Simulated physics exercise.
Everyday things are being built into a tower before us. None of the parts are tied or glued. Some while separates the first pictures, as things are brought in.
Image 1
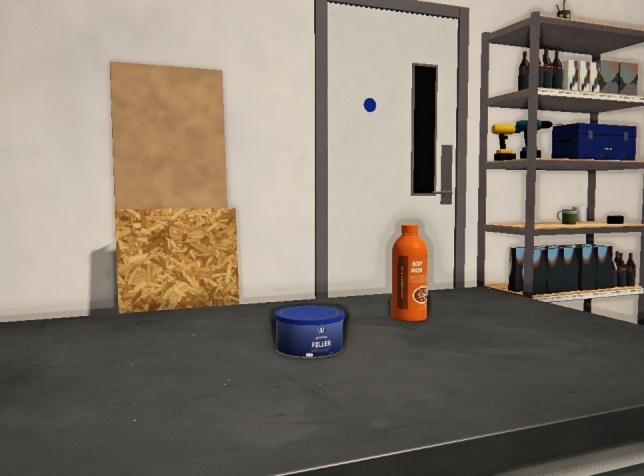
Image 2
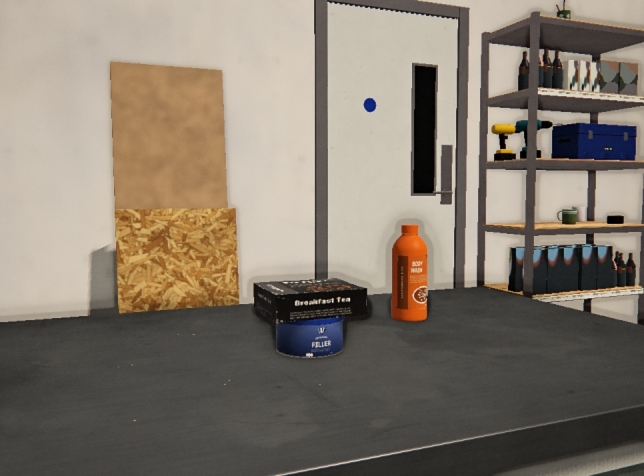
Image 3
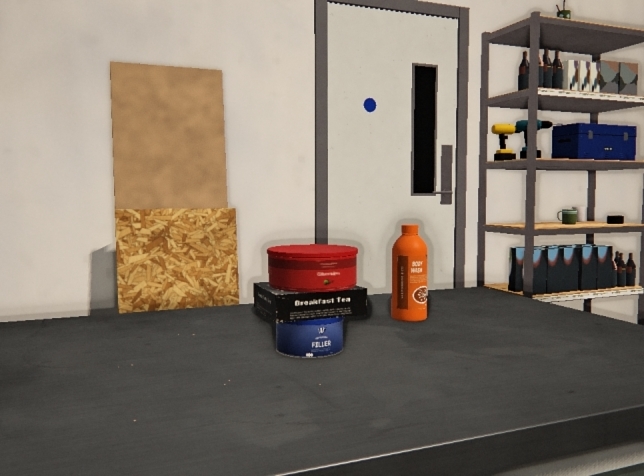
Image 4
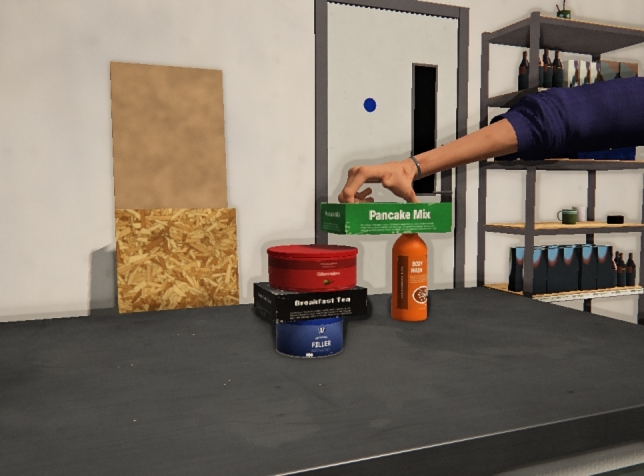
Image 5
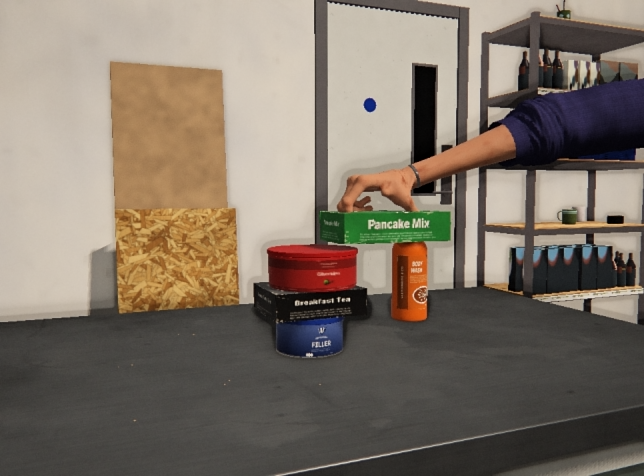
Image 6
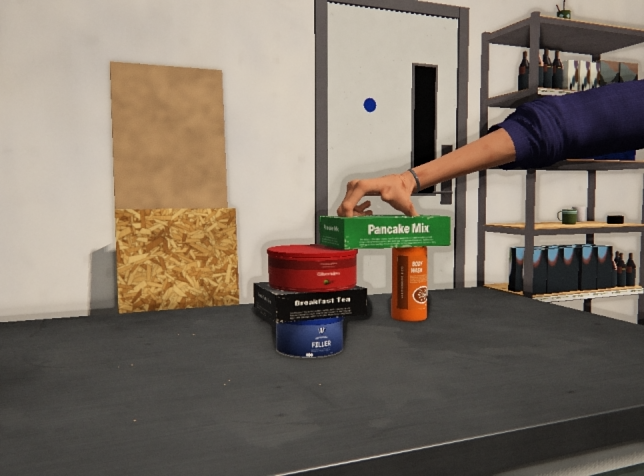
A hand in a dark blue sleeve reaches in from the right with a green pancake mix box and lowers it a little onto an orange bottle, still gripping it, after a black tea box and then a red tin appear stacked on a blue tub. The tub stands left of the bottle on a dark worktop. The fixed, front-on view shows boards, a door and shelves behind.
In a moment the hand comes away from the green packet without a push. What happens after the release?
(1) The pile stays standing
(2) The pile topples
(2) The pile topples.
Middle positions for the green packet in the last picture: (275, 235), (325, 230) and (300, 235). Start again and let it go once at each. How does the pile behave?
Result per try: First still standing, second still standing, third still standing.
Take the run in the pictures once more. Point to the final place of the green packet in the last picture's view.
The object ends up somewhere around (395, 286).
Then, 0.30 s later than the last frame, green packet now fallen.
Then, 0.80 s later than the last frame, things are still on the move.
When it is over, fallen, green packet; the other 4 as before. End places, in pixels of the last picture, green packet near (395, 286). The pile gives way.
